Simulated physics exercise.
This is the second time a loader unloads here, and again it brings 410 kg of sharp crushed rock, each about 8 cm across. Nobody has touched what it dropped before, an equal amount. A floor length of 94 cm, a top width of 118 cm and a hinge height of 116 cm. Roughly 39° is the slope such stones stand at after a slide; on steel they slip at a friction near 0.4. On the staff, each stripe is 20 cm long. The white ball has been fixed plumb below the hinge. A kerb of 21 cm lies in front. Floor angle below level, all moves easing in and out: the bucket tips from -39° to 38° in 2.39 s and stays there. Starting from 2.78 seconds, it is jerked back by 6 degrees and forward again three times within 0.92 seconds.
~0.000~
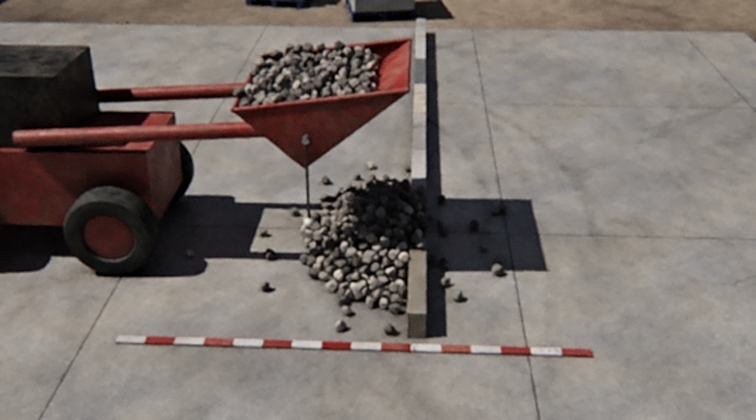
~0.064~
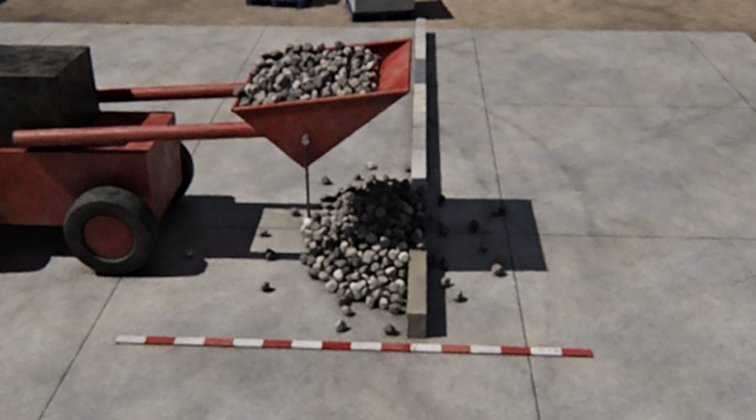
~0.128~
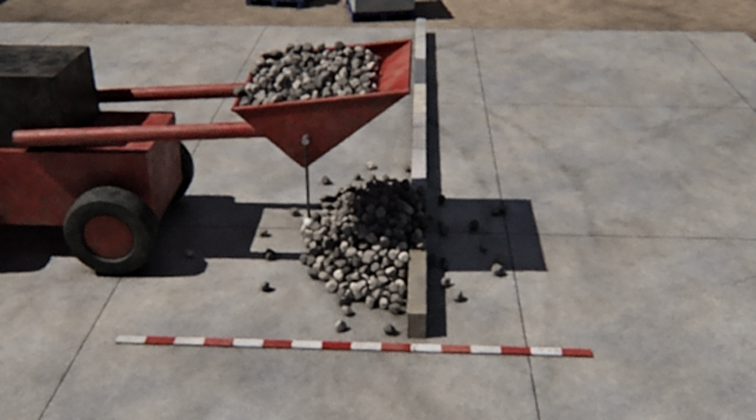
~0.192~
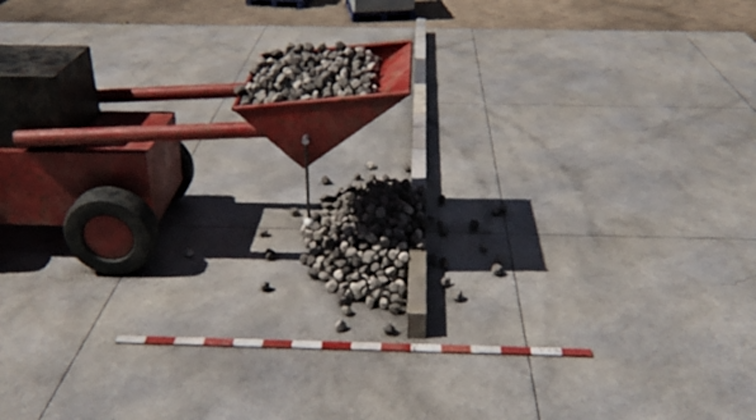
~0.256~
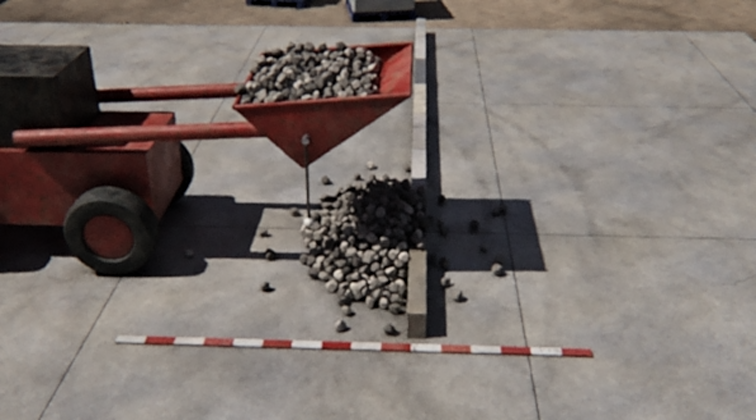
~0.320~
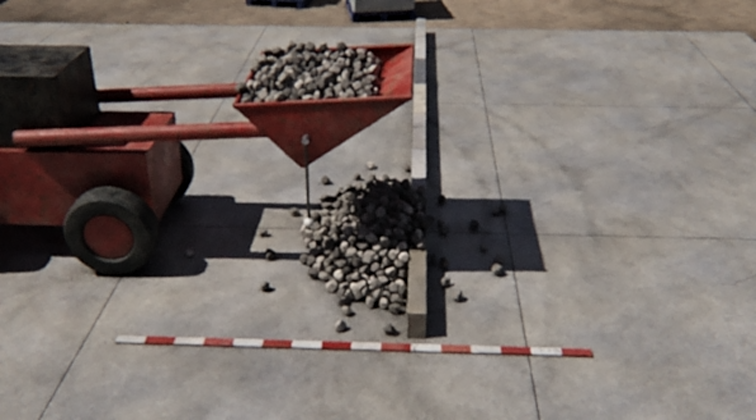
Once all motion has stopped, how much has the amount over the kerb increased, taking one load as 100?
It has increased by some 74 per cent.
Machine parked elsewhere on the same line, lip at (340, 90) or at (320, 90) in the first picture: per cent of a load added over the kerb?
Near 5 in a hundred, then near 0 in a hundred.
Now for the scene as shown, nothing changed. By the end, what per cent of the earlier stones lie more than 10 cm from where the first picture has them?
Close to 0 in a hundred of them.
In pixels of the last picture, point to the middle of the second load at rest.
I'd put their centre close to (449, 232).
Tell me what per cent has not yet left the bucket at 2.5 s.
Roughly 35 per cent is still inside.
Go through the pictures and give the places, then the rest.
The bucket is at -39°, its lip at (409, 91); the top of the load is at (329, 55). The earlier load is highest near (383, 198), 35 cm above ground level, 98 % on this side of the kerb, 2 % over the kerb, in the first picture.
The bucket is at -39°, its lip at (409, 91); the top of the load is at (329, 55); the stones move at 0.0 m/s on average, in the second picture.
Lip at (409, 92), floor tilted -38°, highest stones at (329, 55); the stones move at 0.0 m/s on average, in the third picture.
Lip at (410, 93), floor tilted -38°, highest stones at (325, 55); the stones move at 0.1 m/s on average, in the fourth picture.
The bucket is at -37°, its lip at (411, 95); the top of the load is at (326, 55); the stones move at 0.1 m/s on average, in the fifth picture.
The bucket is at -35°, its lip at (412, 97); the top of the load is at (318, 54); the stones move at 0.1 m/s on average, in the sixth picture.
After 1.8 s the floor is at 26°; in per cent of one load, 99 in the bucket, 98 on this side of the kerb, 2 over the kerb; the foremost stones are at (483, 248).
After 2.5 s the floor is at 38°; in per cent of one load, 33 in the bucket, 134 on this side of the kerb, 33 over the kerb; the foremost stones are at (501, 234).
After 4.2 s the floor is at 38°; in per cent of one load, 0 in the bucket, 124 on this side of the kerb, 76 over the kerb; the foremost stones are at (571, 261).
After 6.8 s the floor is at 38°; in per cent of one load, 0 in the bucket, 124 on this side of the kerb, 76 over the kerb; the foremost stones are at (571, 261). Net gain over the kerb, 74.
